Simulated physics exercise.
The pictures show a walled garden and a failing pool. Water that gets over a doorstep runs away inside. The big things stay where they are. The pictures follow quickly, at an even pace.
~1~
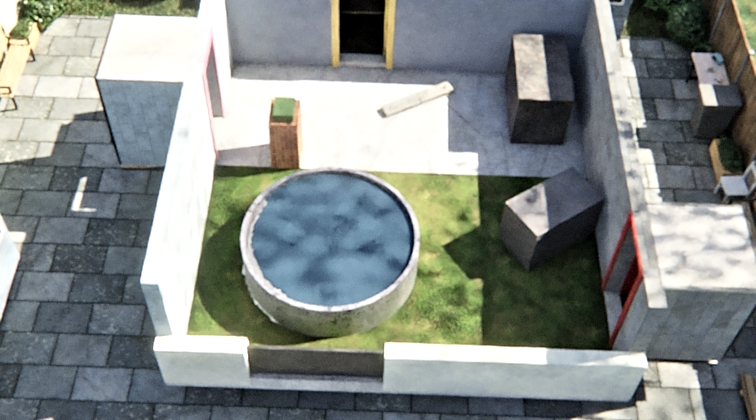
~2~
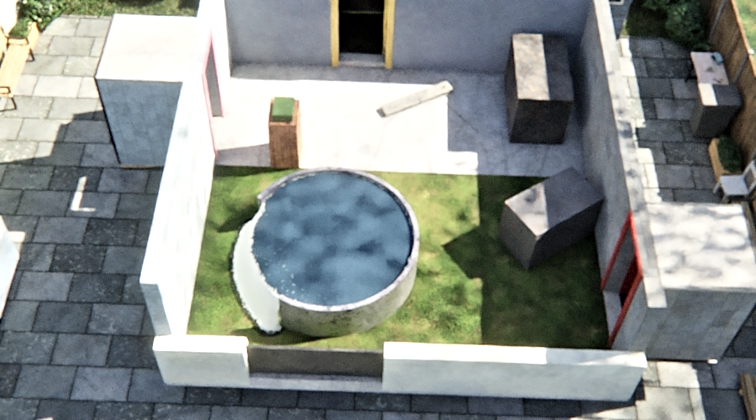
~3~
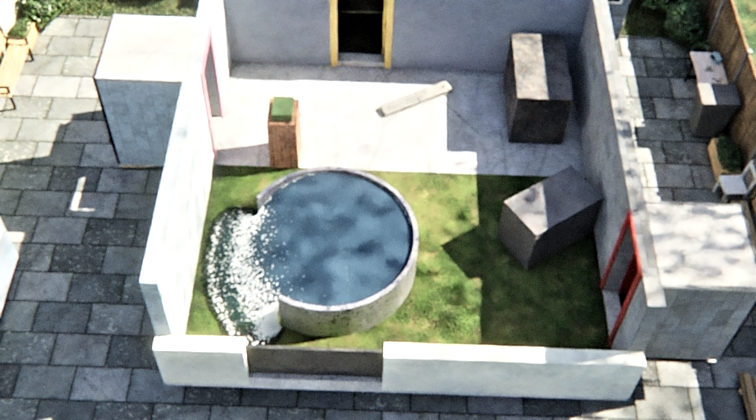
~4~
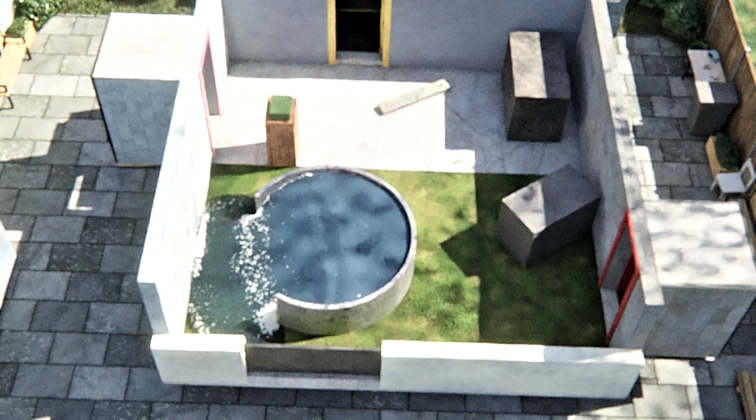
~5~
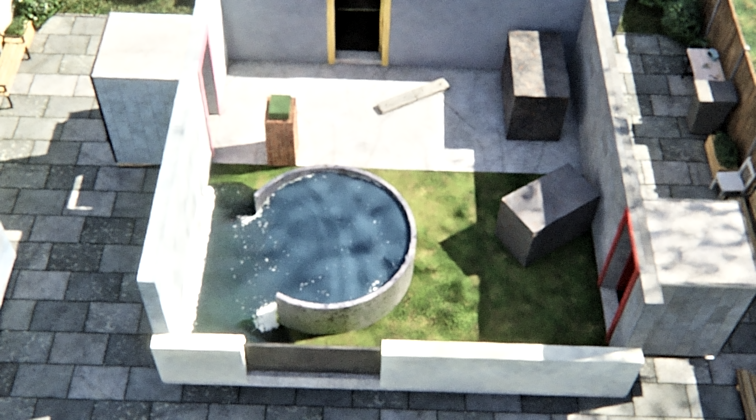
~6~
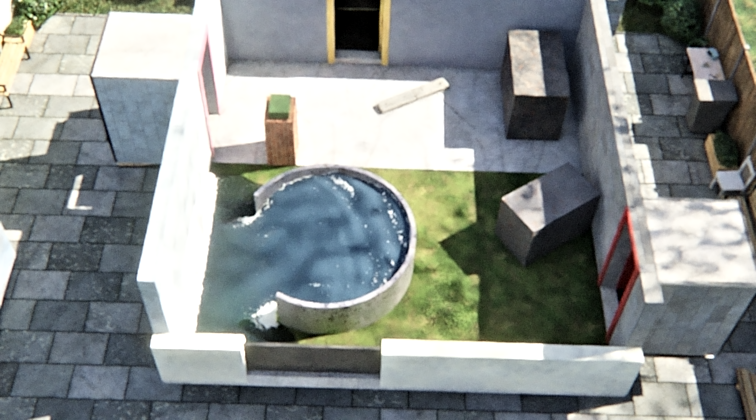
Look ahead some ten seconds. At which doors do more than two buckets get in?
The red door floods; the yellow door holds within the limit; the pink door floods.
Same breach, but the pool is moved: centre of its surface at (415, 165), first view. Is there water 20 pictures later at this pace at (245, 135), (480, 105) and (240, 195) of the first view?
In turn: Covered, dry, awash.
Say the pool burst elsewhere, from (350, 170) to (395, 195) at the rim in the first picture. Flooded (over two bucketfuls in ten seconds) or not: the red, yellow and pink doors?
One by one: Red lets less in, yellow lets more in, pink floods.
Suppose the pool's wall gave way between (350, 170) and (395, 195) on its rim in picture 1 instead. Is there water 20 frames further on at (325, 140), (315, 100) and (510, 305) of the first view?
As listed: Flooded, wet, not flooded.
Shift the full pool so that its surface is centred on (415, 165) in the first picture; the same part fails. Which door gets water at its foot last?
It is the one in red.
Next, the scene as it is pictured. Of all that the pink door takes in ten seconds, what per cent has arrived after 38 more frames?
Some 45 per cent.
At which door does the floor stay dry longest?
Last comes the one in red.
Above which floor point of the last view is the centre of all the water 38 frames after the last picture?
At about (341, 232).
A moment on, water covers 20 % of the floor; the red door not reached, the yellow door not reached, the pink door wet at the sill, nothing in.
Next, water covers 30 % of the floor; the red door not reached, the yellow door not reached, the pink door under two buckets in.
Then, water covers 55 % of the floor; the red door not reached, the yellow door wet at the sill, nothing in, the pink door under two buckets in.
Later, water covers 90 % of the floor; the red door over two buckets in, the yellow door wet at the sill, nothing in, the pink door over two buckets in.
In the end, water covers 100 % of the floor; the red door far over two buckets in, the yellow door wet at the sill, nothing in, the pink door far over two buckets in.
